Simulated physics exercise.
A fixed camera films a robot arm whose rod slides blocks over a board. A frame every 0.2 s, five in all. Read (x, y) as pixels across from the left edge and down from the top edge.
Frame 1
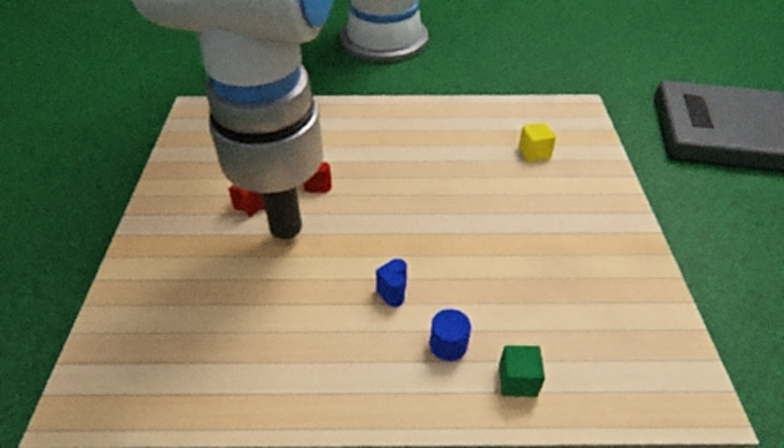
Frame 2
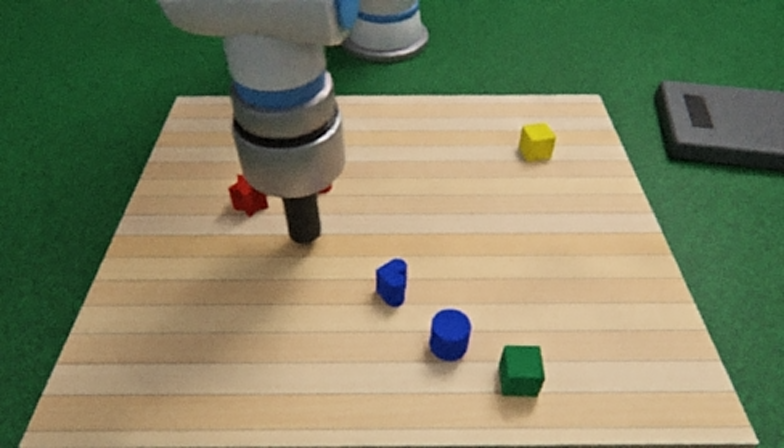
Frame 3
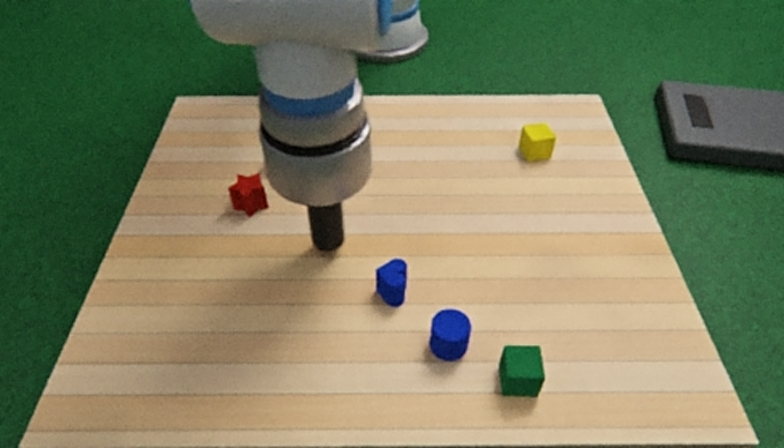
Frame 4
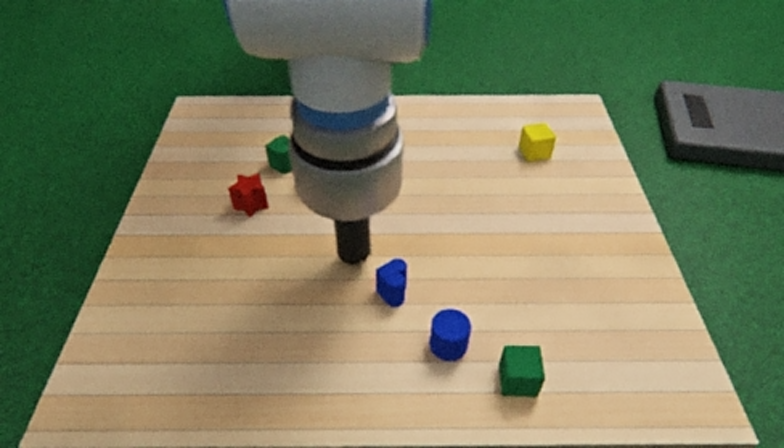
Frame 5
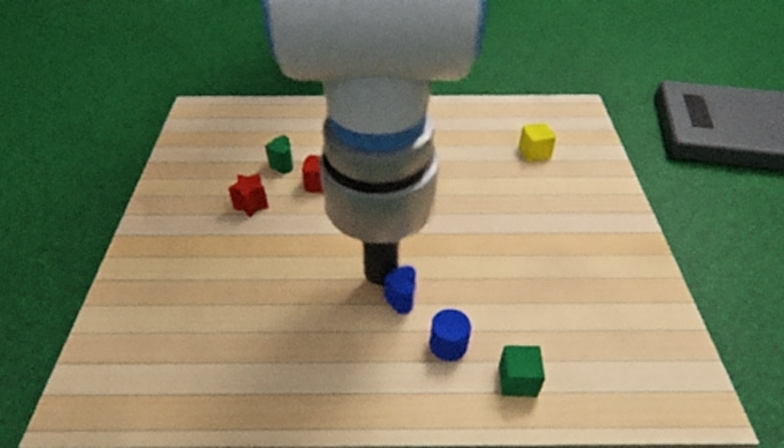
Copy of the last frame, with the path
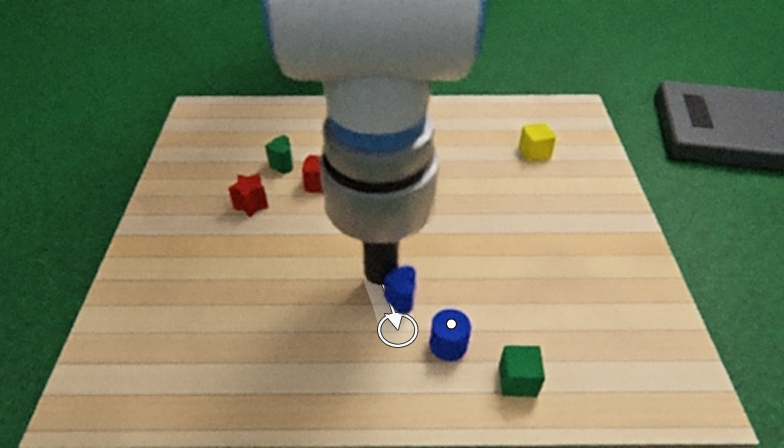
A robotic arm with a dark rod moved right and toward the viewer across a striped wooden board scattered with small colored blocks, then nudged a blue heart-shaped block slightly beside a blue round one.
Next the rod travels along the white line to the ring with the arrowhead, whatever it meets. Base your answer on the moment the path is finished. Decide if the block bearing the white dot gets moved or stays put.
The block you're asking about gets moved.
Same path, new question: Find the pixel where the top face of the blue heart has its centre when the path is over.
Just about (432, 309).
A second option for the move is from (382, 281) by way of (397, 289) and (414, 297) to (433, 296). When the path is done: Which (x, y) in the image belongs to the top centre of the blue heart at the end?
The spot you're after is about (437, 305) in the image.
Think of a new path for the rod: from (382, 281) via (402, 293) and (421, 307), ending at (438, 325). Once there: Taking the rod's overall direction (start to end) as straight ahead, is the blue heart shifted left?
Short answer: No.
Path on the board, from (382, 281) over (388, 296) and (394, 312) to (398, 330); the dot is on the blue circle.
The first path, step by step. Halfway along, rod at (391, 296); blue heart at (420, 298), turned 30° anticlockwise.
At the end, rod at (398, 321); blue heart at (432, 309), turned 55° anticlockwise; blue circle at (465, 331).
